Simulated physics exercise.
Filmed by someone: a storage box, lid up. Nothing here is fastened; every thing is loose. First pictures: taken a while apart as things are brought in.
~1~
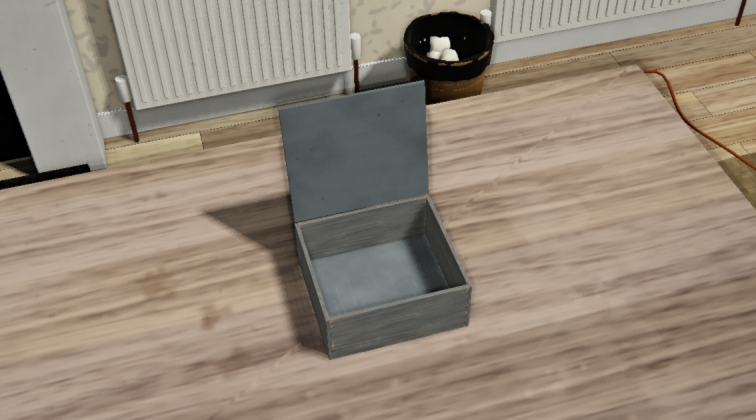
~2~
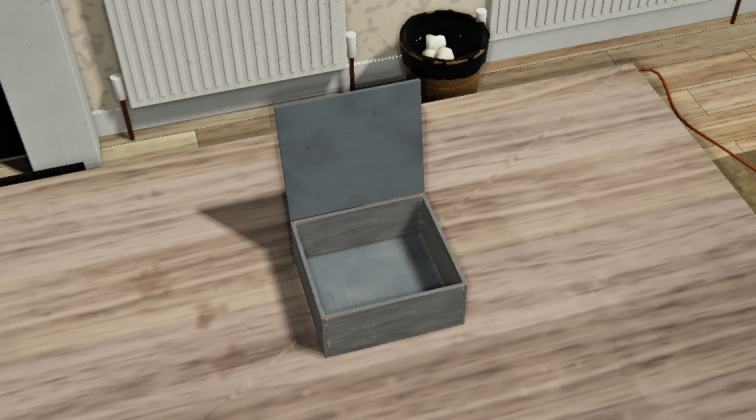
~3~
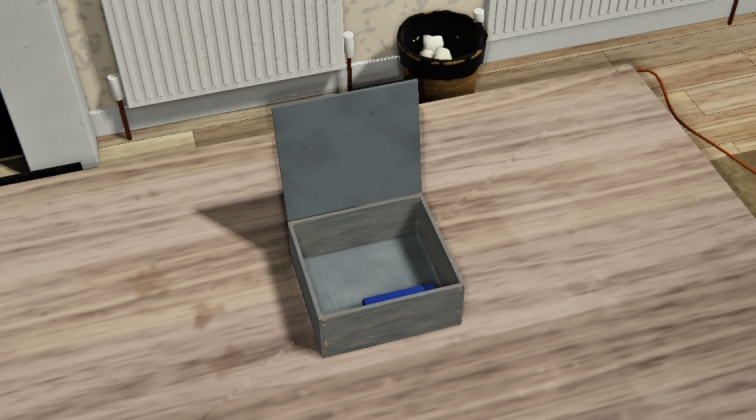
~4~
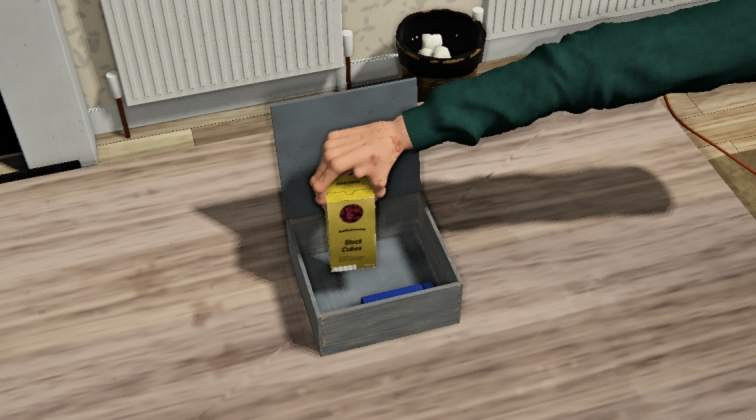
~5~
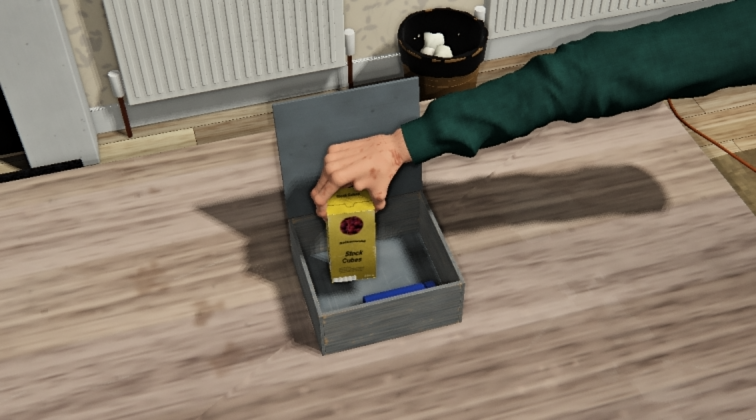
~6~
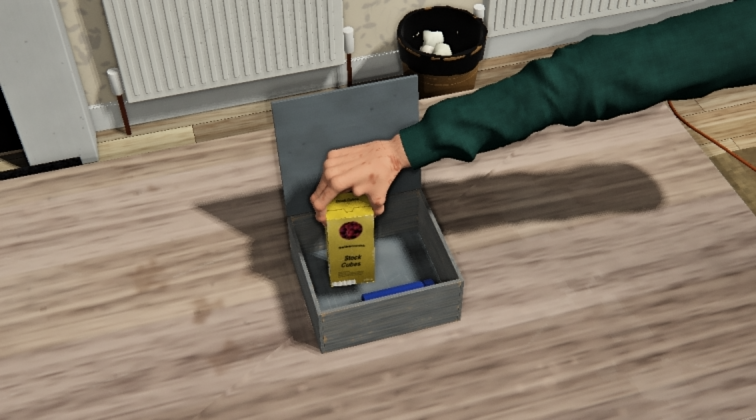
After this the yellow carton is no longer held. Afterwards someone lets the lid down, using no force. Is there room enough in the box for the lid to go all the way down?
I'd say the lid ends up open there.
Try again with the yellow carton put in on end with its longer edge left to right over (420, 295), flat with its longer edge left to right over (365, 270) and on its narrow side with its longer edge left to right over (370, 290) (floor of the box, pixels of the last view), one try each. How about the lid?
The lid goes all the way down the first time, goes all the way down the second time and goes all the way down the third time.
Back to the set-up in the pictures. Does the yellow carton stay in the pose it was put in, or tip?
It stays as it was set.
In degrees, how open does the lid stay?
Some 40° above the rim.
Then, 0.90 s past the last view, lid starting down; yellow carton displaced a little near (350, 258).
Then, 1.40 s past the last view, lid 72° above the rim; yellow carton displaced a little near (350, 258).
Then, 1.70 s past the last view, lid 51° above the rim; yellow carton displaced a little near (350, 258).
Finally, lid 42° above the rim; moved from the start, yellow carton; blue shaker still in place. Final places as the last picture's camera would see them, yellow carton near (350, 257).
